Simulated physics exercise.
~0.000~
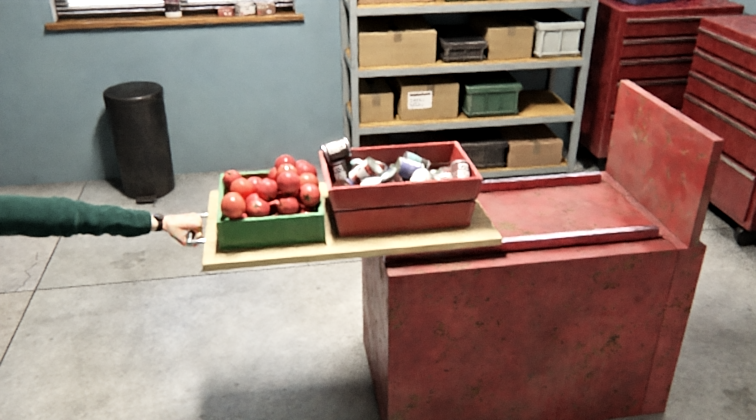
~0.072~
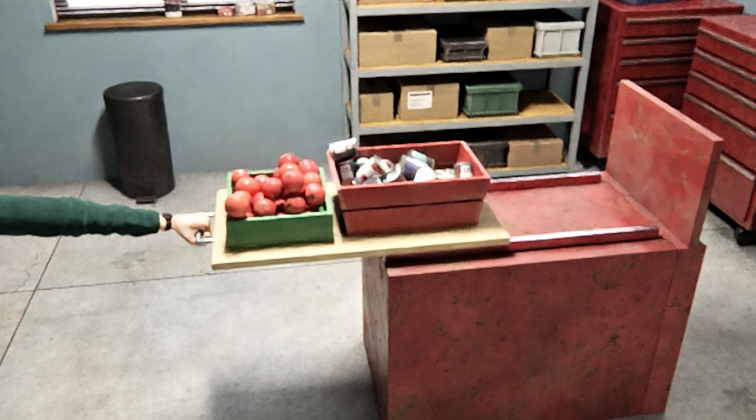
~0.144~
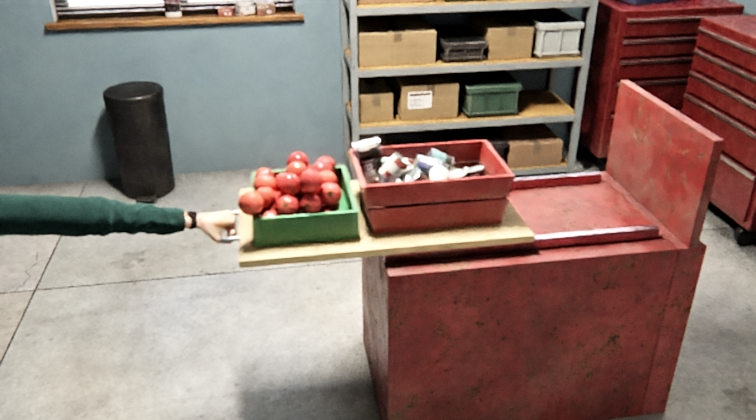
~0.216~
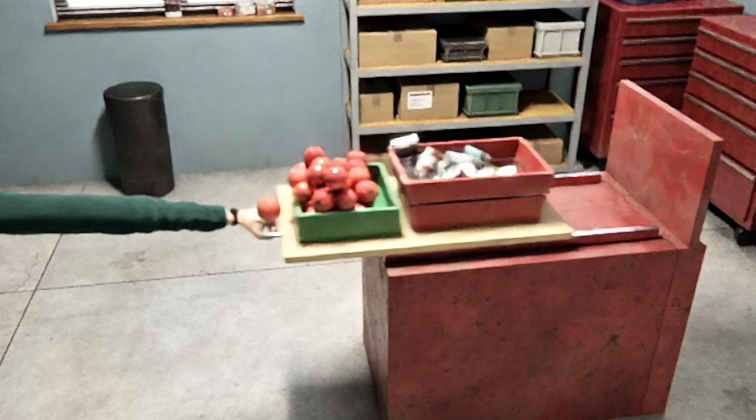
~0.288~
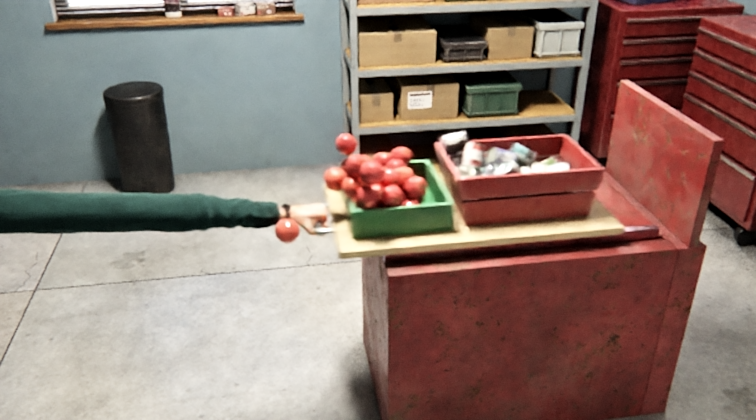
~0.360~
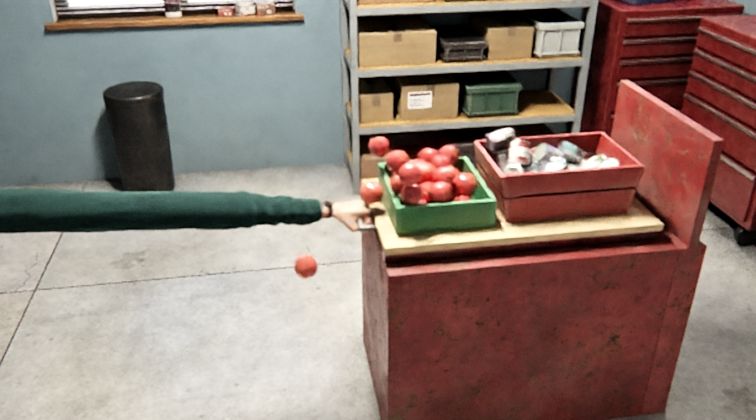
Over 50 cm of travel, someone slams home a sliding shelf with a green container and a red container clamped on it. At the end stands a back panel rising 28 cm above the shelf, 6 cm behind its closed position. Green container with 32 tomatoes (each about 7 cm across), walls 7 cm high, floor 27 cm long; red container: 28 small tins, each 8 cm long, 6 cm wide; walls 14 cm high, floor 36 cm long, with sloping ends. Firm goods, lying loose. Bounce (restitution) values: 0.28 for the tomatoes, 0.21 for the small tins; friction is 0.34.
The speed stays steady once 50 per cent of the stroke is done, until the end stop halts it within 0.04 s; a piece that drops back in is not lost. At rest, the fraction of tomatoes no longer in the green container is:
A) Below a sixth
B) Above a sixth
The answer is B.
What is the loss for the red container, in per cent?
For the red container, 5 percent.
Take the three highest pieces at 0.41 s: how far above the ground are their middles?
Around 90 centimetres.
After 0.41 s, 2 of 32 out of the green container and 0 of 28 out of the red container.
After 0.53 s, 6 of 32 out of the green container and 1 of 28 out of the red container.
After 0.75 s, 7 of 32 out of the green container and 1 of 28 out of the red container.
When it is over (at 1.18 s), 9 of 32 out of the green container and 1 of 28 out of the red container. Asked share, 9 of 32, 28 per cent.
